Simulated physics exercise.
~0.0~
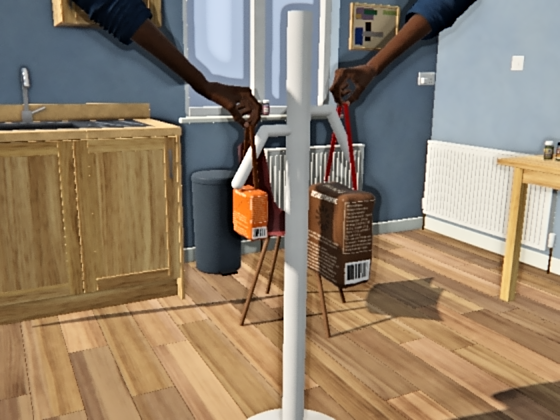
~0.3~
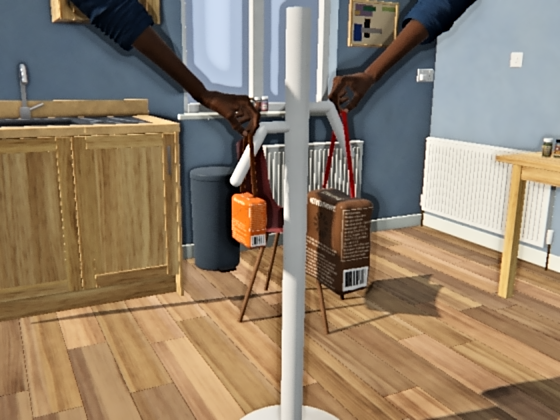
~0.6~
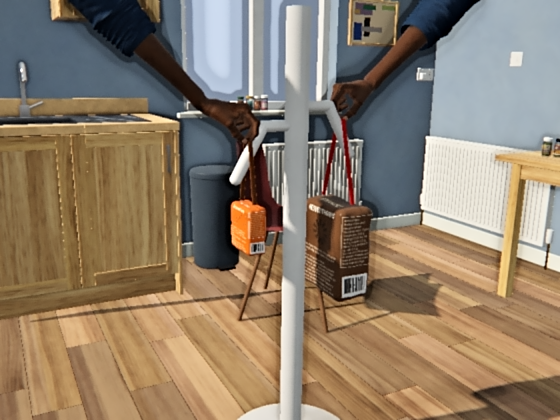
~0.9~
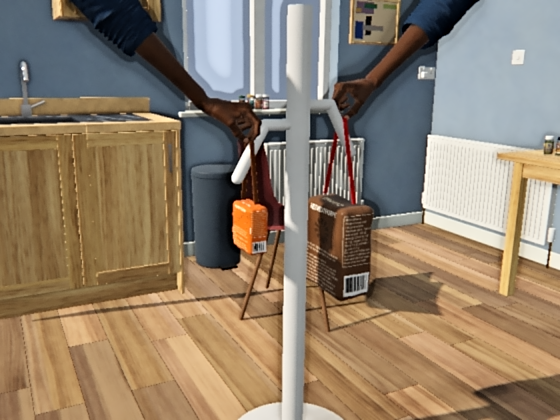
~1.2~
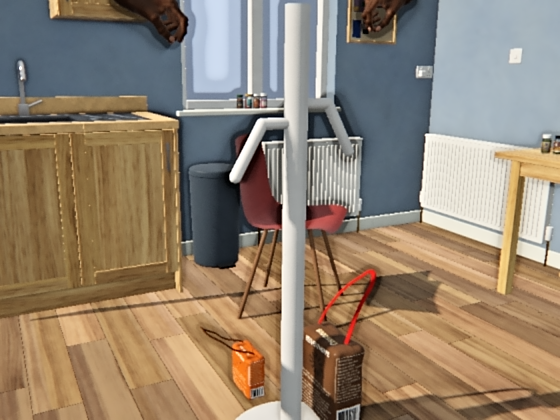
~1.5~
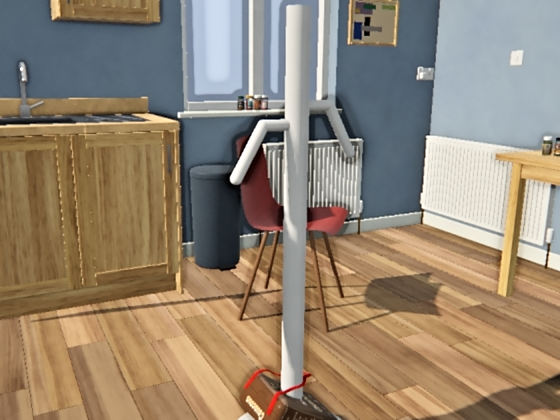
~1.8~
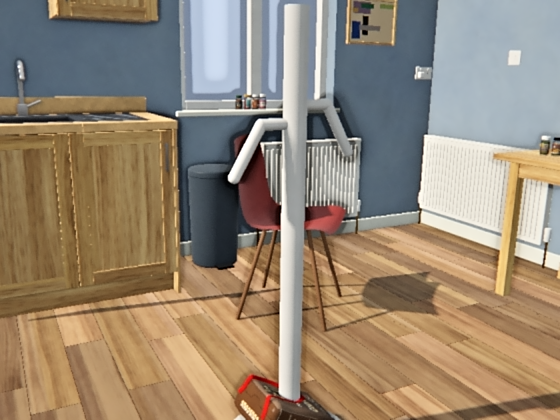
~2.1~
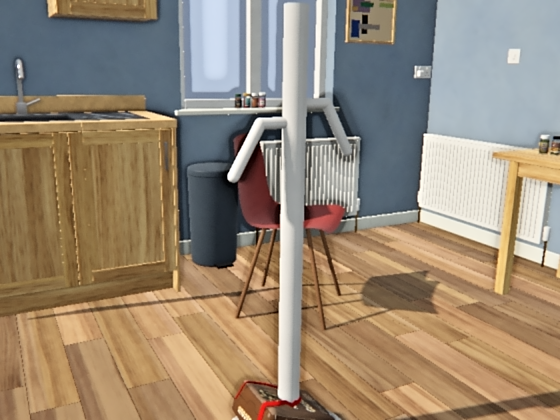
An orange pouch and a brown sack, held by their loops, are lowered onto the two pegs of a white stand, and the hands let go and draw back. Both drop to the floor, where the brown sack ends on its side by the stand's base, the pouch out of sight.
